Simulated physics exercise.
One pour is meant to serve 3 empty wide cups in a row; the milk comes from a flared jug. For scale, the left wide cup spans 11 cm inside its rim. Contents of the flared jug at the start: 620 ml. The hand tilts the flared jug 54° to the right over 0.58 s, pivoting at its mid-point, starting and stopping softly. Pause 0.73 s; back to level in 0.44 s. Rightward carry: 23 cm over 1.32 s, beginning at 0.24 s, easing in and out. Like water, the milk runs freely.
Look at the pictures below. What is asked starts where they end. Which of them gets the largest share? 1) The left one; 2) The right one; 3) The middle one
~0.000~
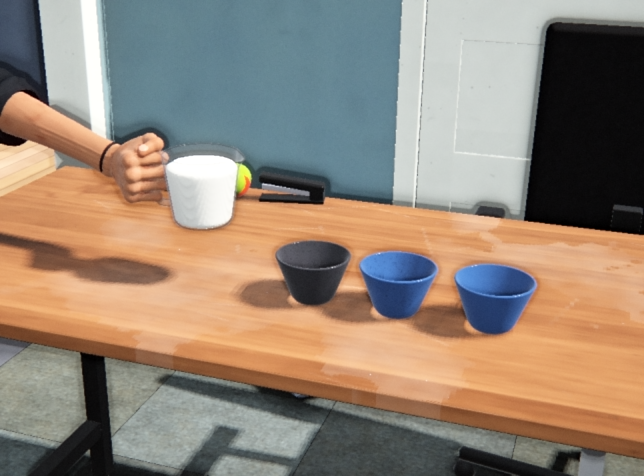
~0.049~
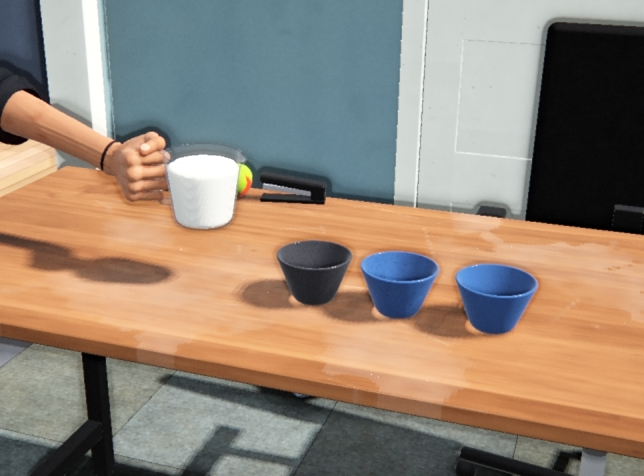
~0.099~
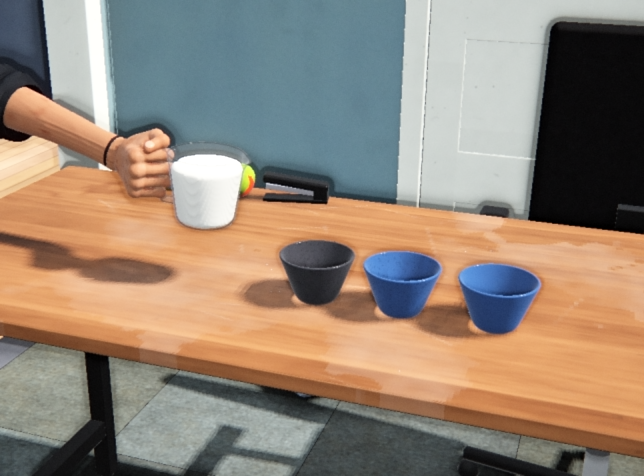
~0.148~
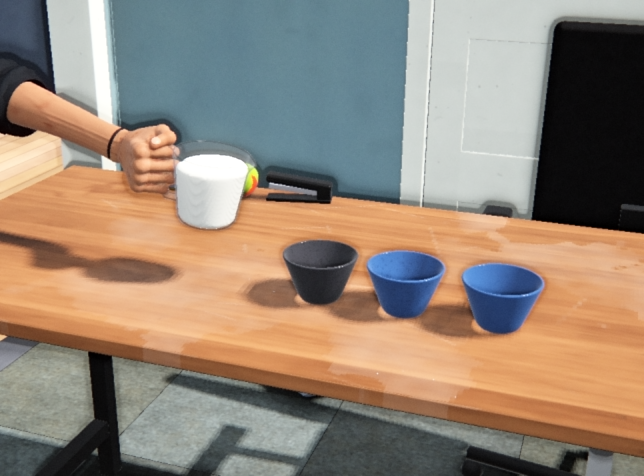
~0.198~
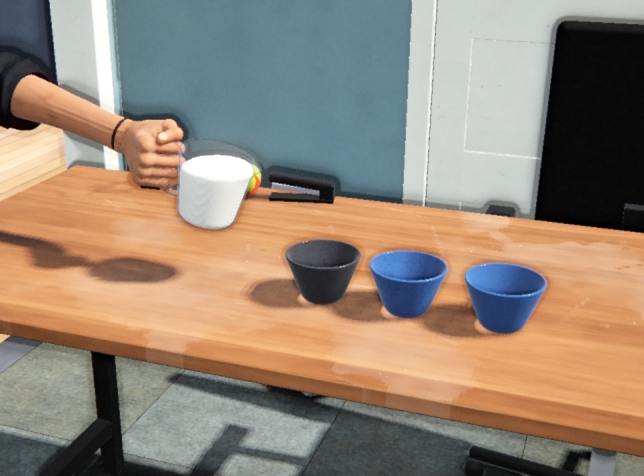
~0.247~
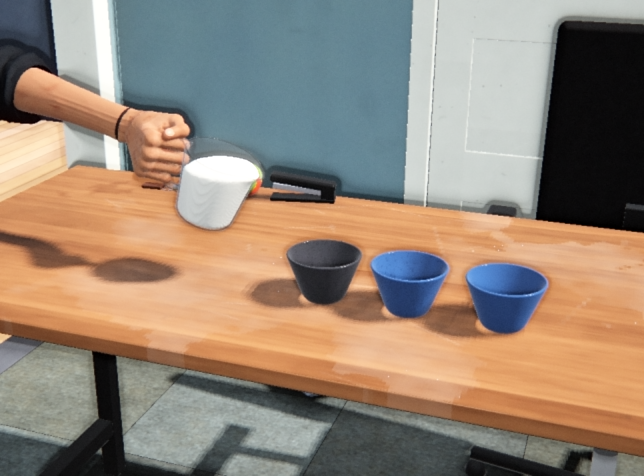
Option 1: The left one.
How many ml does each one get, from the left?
About 180 ml, 120 ml and 0 ml, going left to right.
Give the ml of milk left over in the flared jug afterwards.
It holds about 260 ml at the end.
Then, 0.66 s in, the tilt is 54° and from the left they hold 85 ml, 0 ml, 0 ml, the flared jug 450 ml, and 10 ml is on the table top.
Then, 0.96 s in, the tilt is 54° and from the left they hold 170 ml, 10 ml, 0 ml, the flared jug 345 ml, and 40 ml is on the table top.
Then, 1.27 s in, the tilt is 54° and from the left they hold 180 ml, 80 ml, 0 ml, the flared jug 285 ml, and 65 ml is on the table top.
Then, 1.62 s in, the tilt is 11° and from the left they hold 180 ml, 115 ml, 0 ml, the flared jug 255 ml, and 70 ml is on the table top.
Finally, from the left they hold 180 ml, 120 ml, 0 ml, the flared jug 255 ml, and 70 ml is on the table top.
